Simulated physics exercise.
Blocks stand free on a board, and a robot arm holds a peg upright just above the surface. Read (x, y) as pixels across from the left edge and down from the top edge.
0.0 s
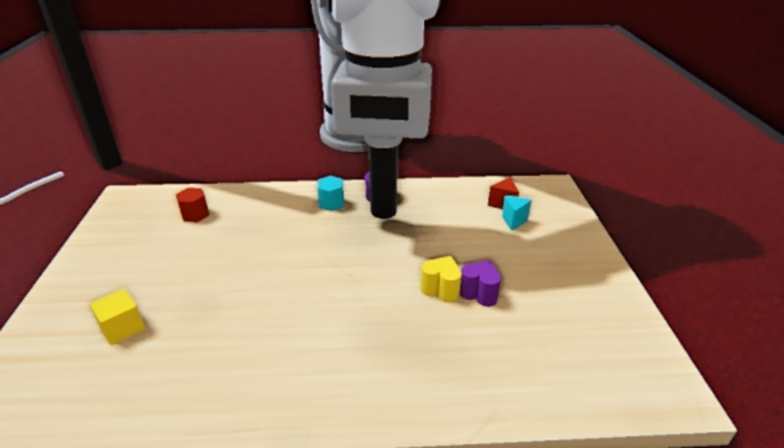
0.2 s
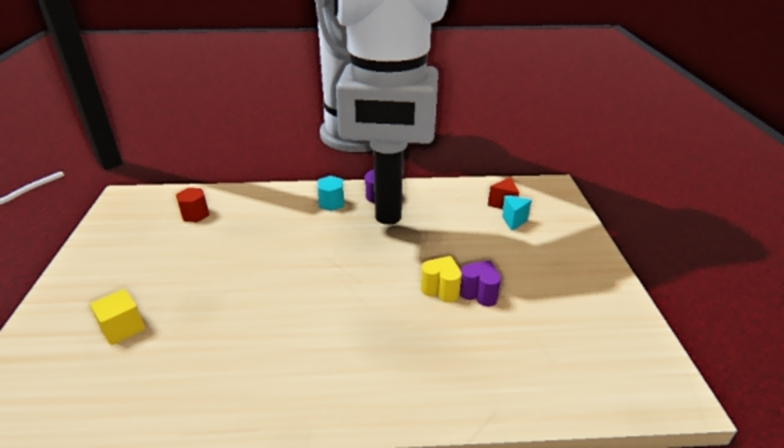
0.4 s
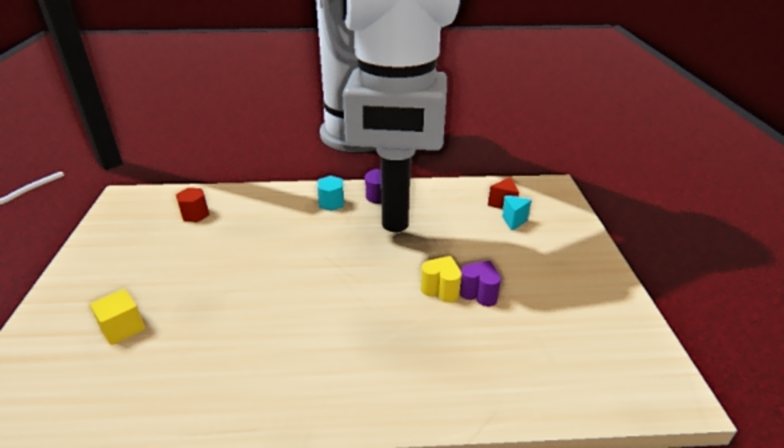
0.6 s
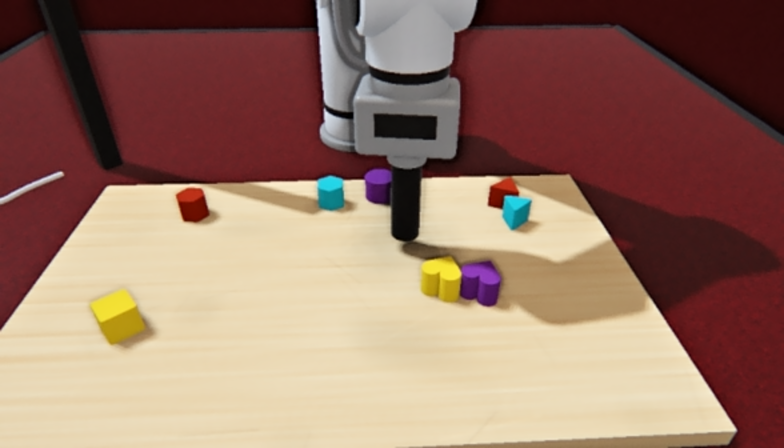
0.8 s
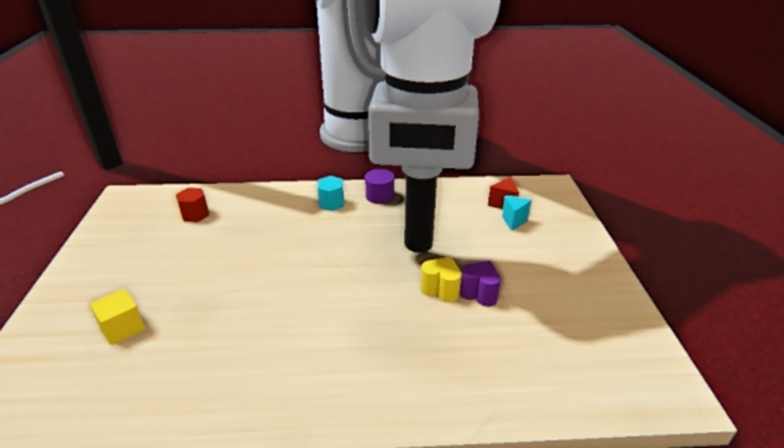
The video shows a robot arm holding a black peg upright over a wooden board of scattered coloured blocks. The peg moves steadily toward the viewer and slightly right, nearing the yellow heart block beside a purple one, while the blocks stay still.
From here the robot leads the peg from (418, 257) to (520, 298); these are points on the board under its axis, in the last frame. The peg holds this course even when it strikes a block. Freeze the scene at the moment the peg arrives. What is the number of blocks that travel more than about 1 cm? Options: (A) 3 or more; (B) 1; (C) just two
My pick is B.
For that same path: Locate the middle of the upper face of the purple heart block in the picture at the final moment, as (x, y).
If I read the scene right, the answer is (508, 292).
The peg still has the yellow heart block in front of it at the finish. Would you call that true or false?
The claim does not hold.
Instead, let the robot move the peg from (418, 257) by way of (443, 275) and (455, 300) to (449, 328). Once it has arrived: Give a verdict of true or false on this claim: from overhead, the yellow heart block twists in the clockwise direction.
My answer: True.
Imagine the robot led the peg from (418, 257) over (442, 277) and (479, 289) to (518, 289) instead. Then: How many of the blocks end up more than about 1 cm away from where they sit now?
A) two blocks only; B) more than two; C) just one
I choose A.
On the path given first. One third of the way, peg (452, 258); nothing pushed yet.
Two thirds of the way, peg (487, 271); yellow heart block (446, 271), turned 25° clockwise; purple heart block (498, 282), turned 15° clockwise.
At the end, peg (523, 285); yellow heart block (446, 271), turned 25° clockwise; purple heart block (508, 292), turned 45° clockwise.
